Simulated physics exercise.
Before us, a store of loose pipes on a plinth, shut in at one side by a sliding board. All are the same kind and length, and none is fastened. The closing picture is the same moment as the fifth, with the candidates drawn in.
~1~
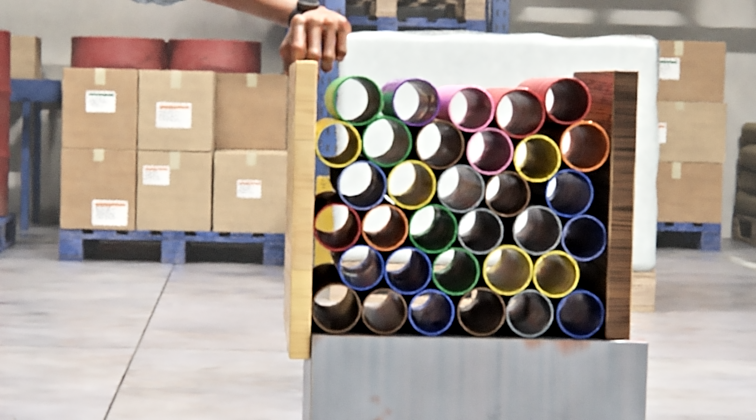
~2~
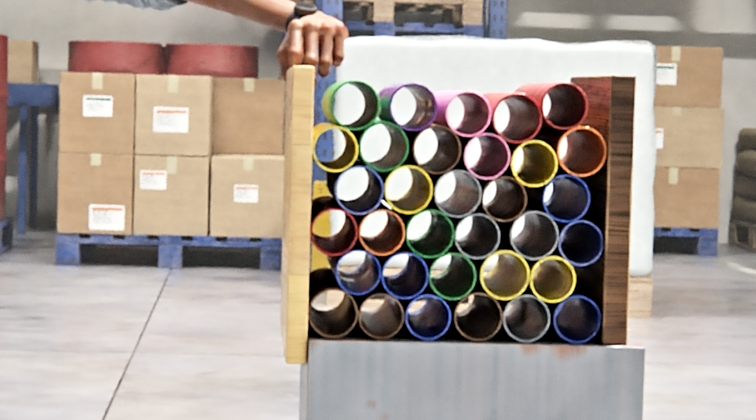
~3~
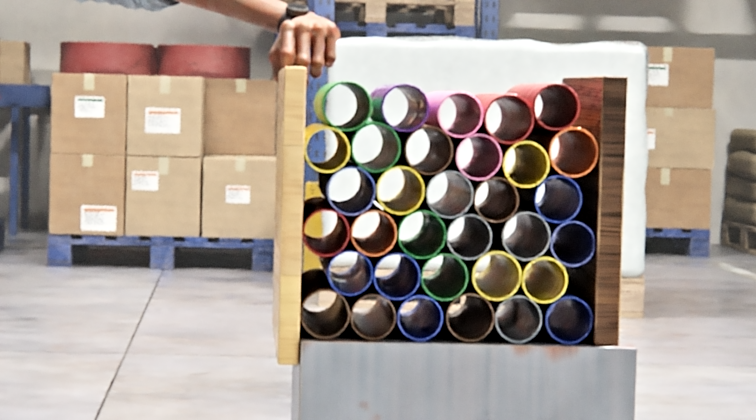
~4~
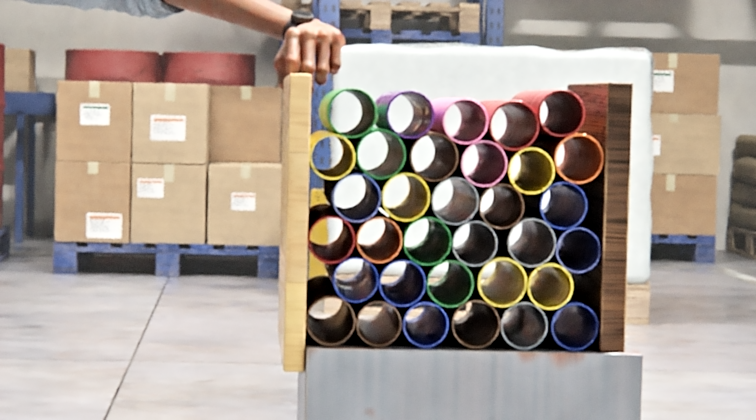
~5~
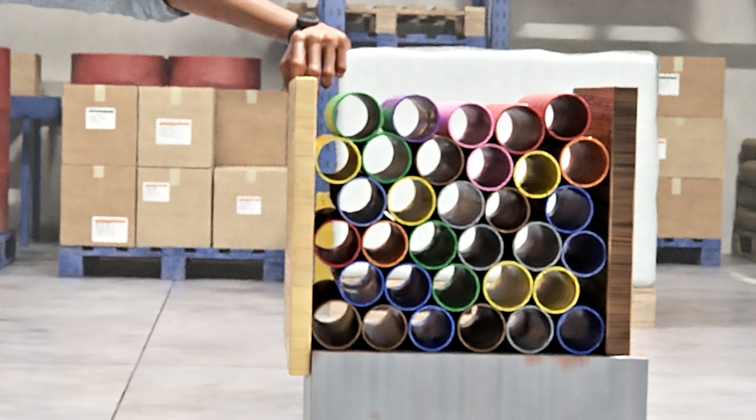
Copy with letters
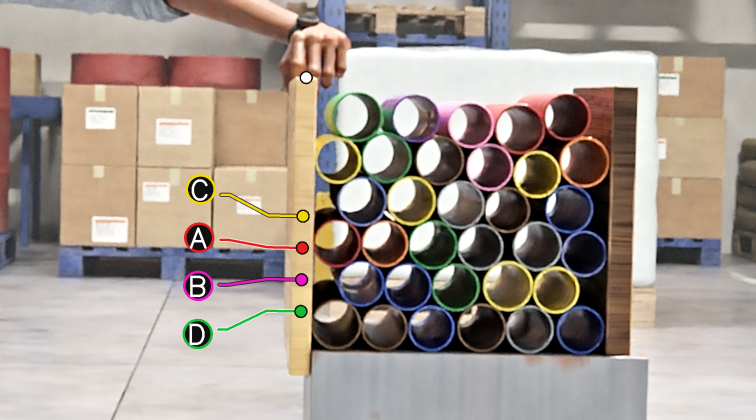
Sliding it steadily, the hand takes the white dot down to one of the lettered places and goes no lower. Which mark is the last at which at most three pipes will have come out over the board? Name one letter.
It can be let down to B.
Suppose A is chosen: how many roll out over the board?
It comes to two.
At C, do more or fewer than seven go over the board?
At C, fewer than seven.
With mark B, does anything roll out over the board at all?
Yes.
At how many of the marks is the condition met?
Three of the four.
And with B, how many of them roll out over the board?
At B the number is two.
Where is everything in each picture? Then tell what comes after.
The first frame shows a brown pipe (336, 308); a blue pipe (580, 314); a yellow pipe (555, 274).
The second frame shows a yellow pipe (552, 279); a red pipe (334, 232).
The third frame shows a yellow pipe (400, 190); a green pipe (376, 147).
The fourth frame shows a pink pipe (466, 121); side board (293, 213).
The fifth frame shows a brown pipe (336, 325); a blue pipe (580, 330); a yellow pipe (555, 290).
On the marked copy, A at (302, 248); B at (301, 280); C at (303, 216); D at (301, 312); the white dot at (306, 77).
With B. Early on, top of the board (315, 166).
Further on, top of the board (313, 266).
At the end, top of the board (312, 279), two out over the board.
As for the rest, A two out over the board; C two out over the board; D more than three out over the board.
